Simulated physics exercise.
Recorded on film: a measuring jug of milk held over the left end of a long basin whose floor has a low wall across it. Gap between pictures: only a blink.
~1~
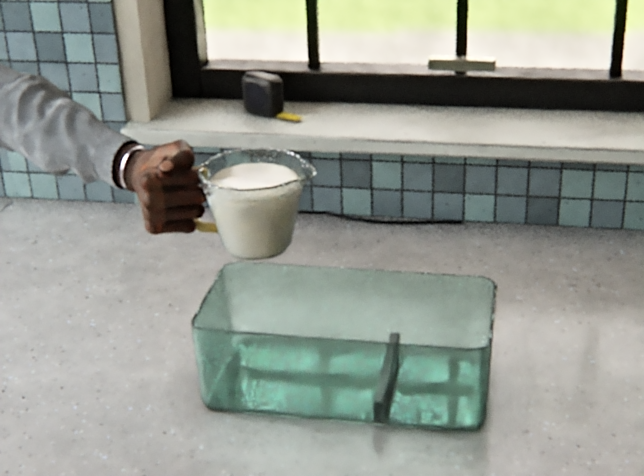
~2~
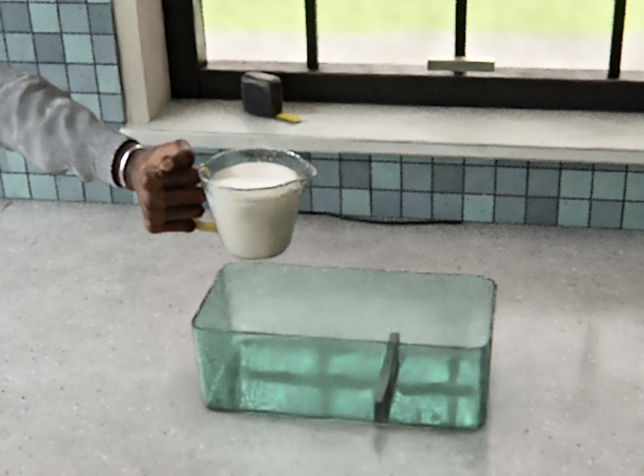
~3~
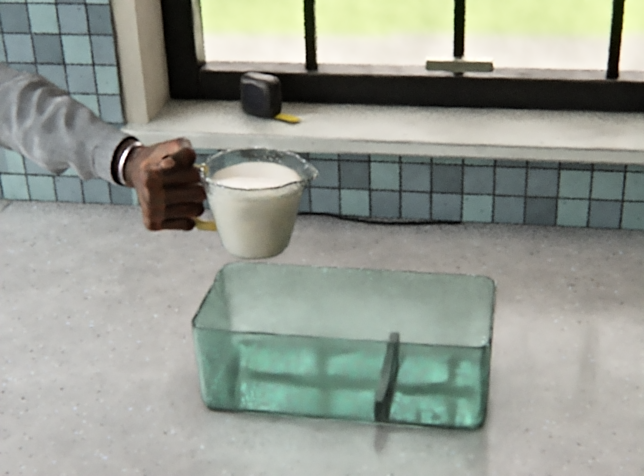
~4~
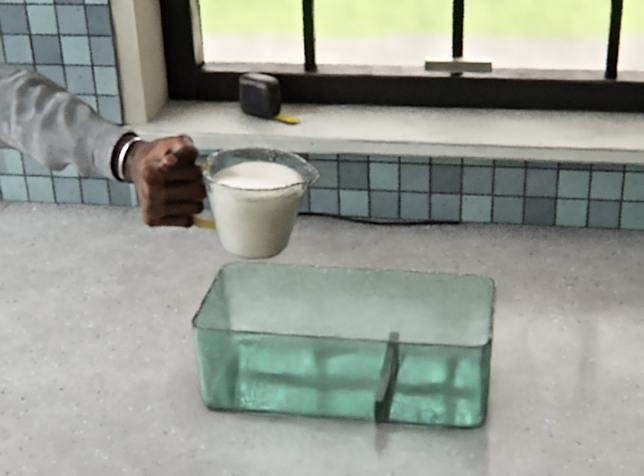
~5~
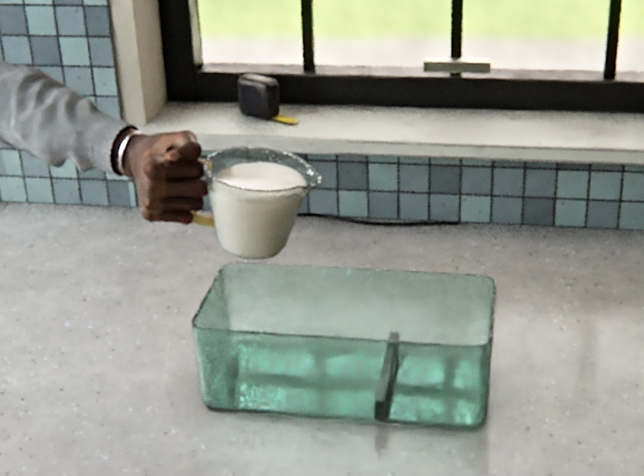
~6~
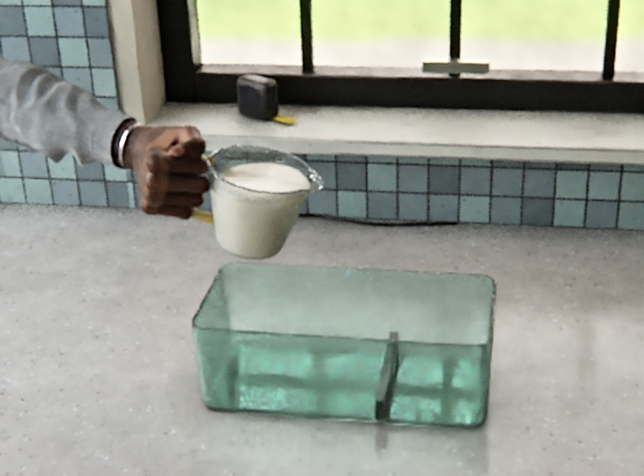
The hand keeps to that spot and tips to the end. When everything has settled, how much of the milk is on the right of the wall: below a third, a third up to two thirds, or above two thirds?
The share right of the wall falls short of one third.
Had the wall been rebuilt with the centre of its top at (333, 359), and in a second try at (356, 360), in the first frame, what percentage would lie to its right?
It works out to around 95 per cent for the first and around 75 per cent for the second.
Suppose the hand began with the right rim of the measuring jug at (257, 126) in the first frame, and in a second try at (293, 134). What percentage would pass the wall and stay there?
It comes to 15 % the first time and 10 % the second.
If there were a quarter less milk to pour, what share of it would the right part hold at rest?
Estimated share: Close to 5 per cent.
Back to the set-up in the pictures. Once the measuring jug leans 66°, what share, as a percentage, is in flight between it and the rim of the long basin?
Roughly 20 per cent.
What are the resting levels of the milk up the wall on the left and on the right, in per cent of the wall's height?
On the left roughly 40, on the right roughly 30.
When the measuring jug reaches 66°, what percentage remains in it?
Around 65 in a hundred has not poured out yet.
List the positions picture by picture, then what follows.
The first frame shows tilt 0°; pouring edge (316, 173); surface from (209, 176) to (302, 181); the long basin's rim runs from (208, 294) to (493, 314); the wall's top is at (387, 366).
The second frame shows tilt 1°; pouring edge (316, 173); surface from (209, 176) to (302, 181).
The third frame shows tilt 2°; pouring edge (317, 174); surface from (209, 176) to (303, 181).
The fourth frame shows tilt 5°; pouring edge (319, 177); surface from (211, 174) to (304, 182).
The fifth frame shows tilt 8°; pouring edge (321, 180); surface from (214, 176) to (308, 182).
The sixth frame shows tilt 12°; pouring edge (323, 185); surface from (216, 176) to (312, 184).
A moment on, the measuring jug is tipped part way and 66 per cent is still to pour, 9 is left of the wall and 3 right of it.
Next, the measuring jug is tipped on its side and 13 per cent is still to pour, 54 is left of the wall and 21 right of it.
Then the measuring jug is tipped on its side and 0 per cent is still to pour, 72 is left of the wall and 25 right of it.
Later the measuring jug is tipped on its side and 0 per cent is still to pour, 73 is left of the wall and 26 right of it.
In the end 73 per cent lies left of the wall, 26 right of it and 2 outside.
